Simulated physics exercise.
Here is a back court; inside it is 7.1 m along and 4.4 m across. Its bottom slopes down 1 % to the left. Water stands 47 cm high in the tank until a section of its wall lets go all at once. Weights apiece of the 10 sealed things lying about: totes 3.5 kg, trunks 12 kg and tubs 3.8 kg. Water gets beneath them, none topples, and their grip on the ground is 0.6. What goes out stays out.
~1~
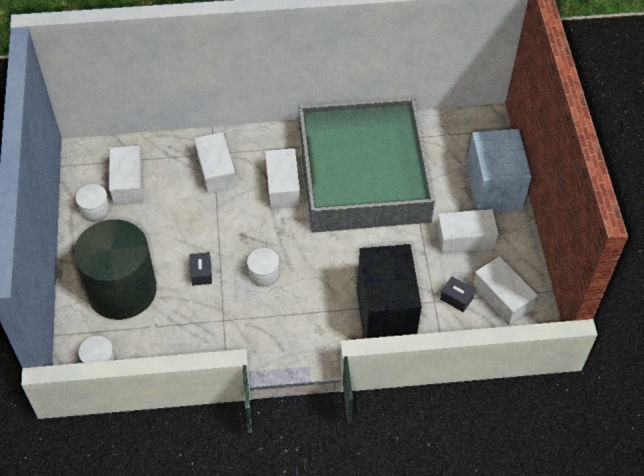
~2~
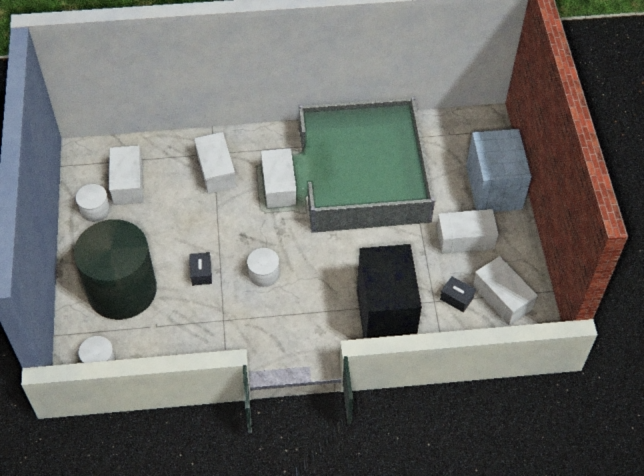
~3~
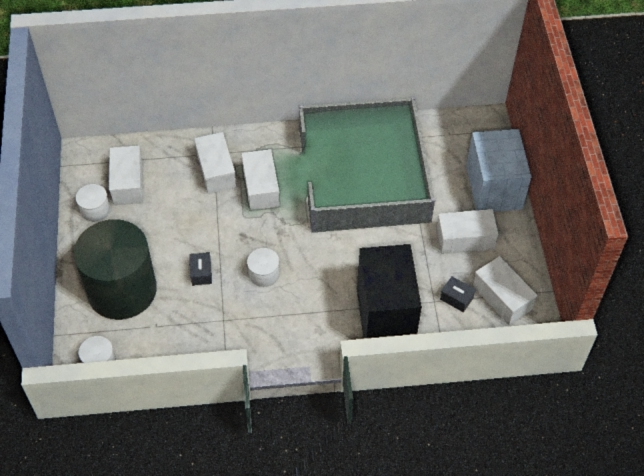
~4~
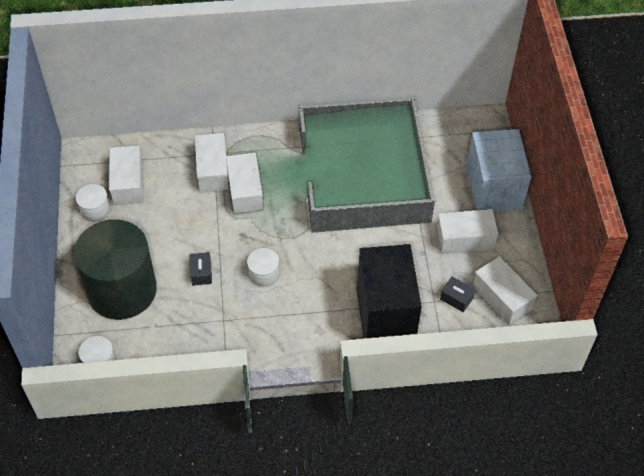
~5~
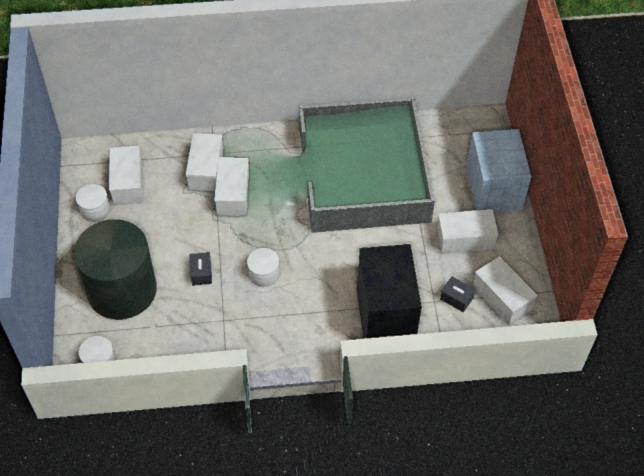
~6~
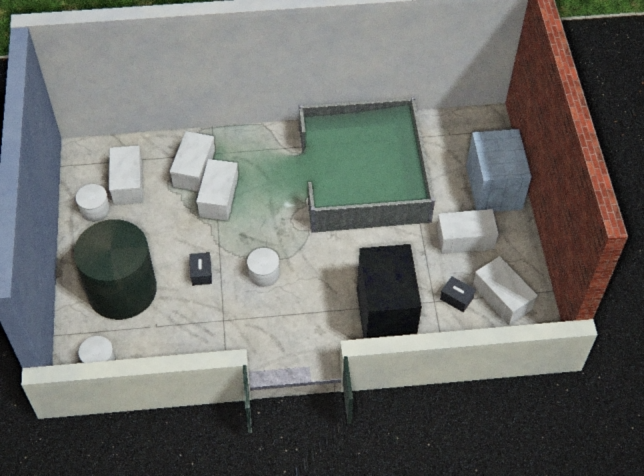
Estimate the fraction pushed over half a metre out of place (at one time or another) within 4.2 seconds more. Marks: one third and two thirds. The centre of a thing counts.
It is from one to two thirds.
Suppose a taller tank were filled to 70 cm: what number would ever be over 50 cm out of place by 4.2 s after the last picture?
In that case 6 of them.
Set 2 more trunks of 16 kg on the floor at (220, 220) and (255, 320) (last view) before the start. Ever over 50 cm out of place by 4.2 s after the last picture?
In turn: More, under.
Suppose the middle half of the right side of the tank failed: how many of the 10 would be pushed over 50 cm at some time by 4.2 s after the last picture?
In that case 2 of them.
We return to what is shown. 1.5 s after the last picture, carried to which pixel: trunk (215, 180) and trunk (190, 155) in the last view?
Near (79, 223) and (84, 132).
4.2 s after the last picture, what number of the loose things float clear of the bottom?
At that moment 6.
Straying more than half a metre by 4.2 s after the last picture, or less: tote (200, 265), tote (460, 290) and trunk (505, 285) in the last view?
In turn: Past it, under, under.
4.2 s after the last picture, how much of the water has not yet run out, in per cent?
Some 100 per cent remains.
Then, 0.4 s after the last picture 2 of 10 are over 50 cm from their spots; 0 afloat.
Then, 1.5 s after the last picture 4 of 10 are over 50 cm from their spots; 4 afloat.
Then, 2.8 s after the last picture 3 of 10 are over 50 cm from their spots; 6 afloat.
Then, 4.2 s after the last picture 4 of 10 are over 50 cm from their spots, and 4 have been at some point; 6 afloat.
